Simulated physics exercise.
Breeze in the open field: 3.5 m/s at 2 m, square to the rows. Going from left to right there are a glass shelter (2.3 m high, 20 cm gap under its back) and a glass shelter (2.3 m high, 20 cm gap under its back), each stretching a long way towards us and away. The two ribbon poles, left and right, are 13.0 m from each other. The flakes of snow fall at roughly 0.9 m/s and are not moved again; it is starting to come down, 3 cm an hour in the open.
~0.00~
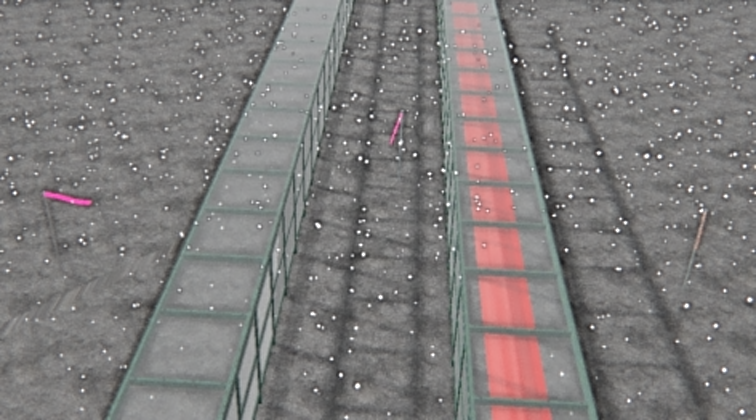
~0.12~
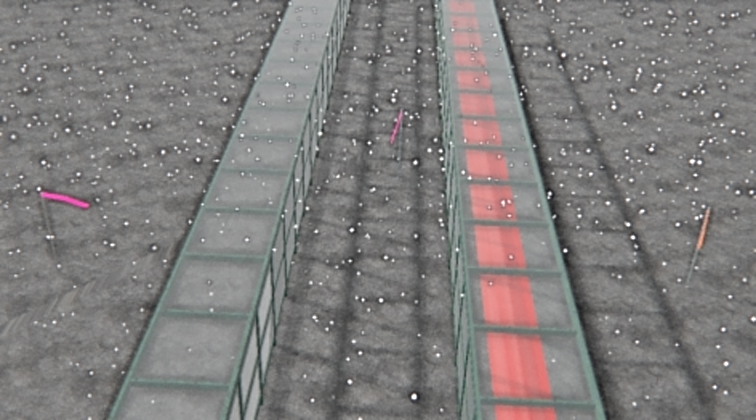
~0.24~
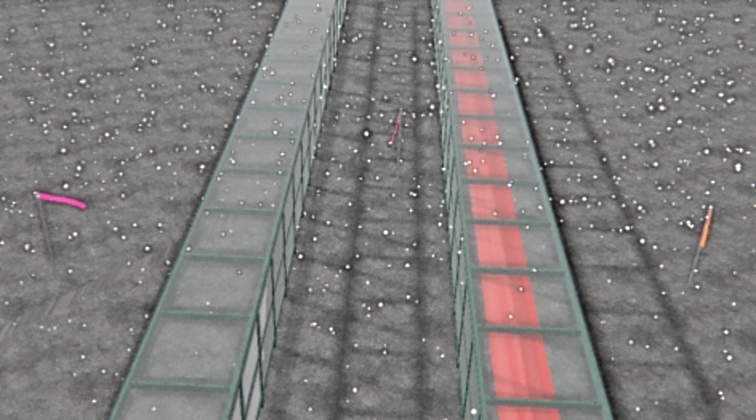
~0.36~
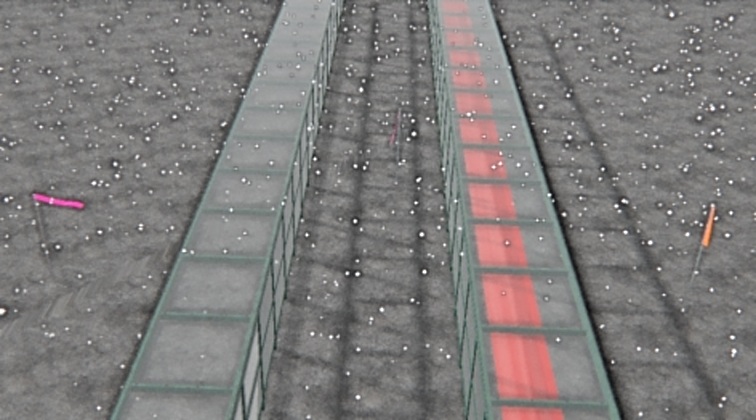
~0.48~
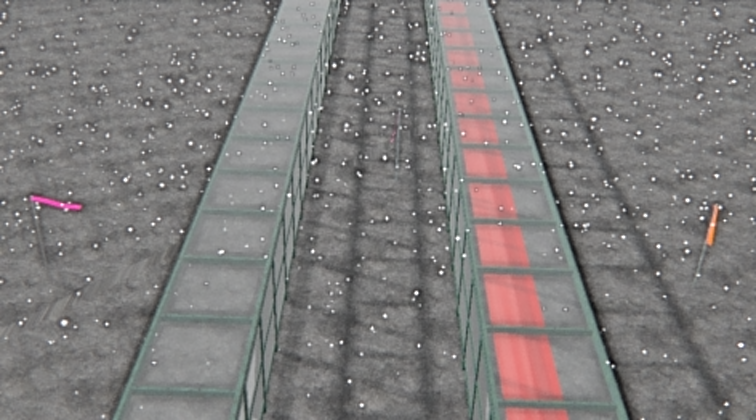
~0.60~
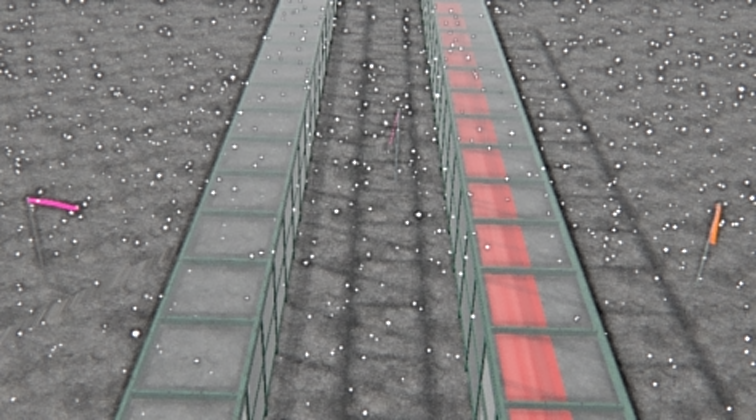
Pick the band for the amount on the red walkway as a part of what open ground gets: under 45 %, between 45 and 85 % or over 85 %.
Under 45 %.
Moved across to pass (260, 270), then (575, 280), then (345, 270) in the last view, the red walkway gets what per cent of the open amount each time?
Going place by place, it's about 70, 90 and 70 %.
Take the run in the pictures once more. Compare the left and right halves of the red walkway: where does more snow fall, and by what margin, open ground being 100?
Result: Right section leads by approx. 35 points.
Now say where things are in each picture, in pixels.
In the first picture, the left ribbon ends at (90, 202), leaning 80 degrees to the right.
In the second picture, the red one passes (504, 275).
In the third picture, above the rows the flakes slant 85 degrees from upright, towards the right and the top of the left glass shelter crosses (266, 134).
In the fourth picture, the left ribbon ends at (82, 206), leaning 80 degrees to the right and the red one passes (494, 213).
In the fifth picture, the right ribbon ends at (710, 244), hanging almost straight and above the rows the flakes slant 85 degrees from upright, towards the right.
In the sixth picture, the top of the right glass shelter crosses (496, 143).
10 minutes on, 1 mm on the red walkway, 5 mm in the open.
30 minutes on, 3 mm on the red walkway, 15 mm in the open.
60 minutes on, 5 mm on the red walkway, 30 mm in the open, so the red walkway has 18 % of the open amount; the left half of it has 1 %, the right half 35 %.
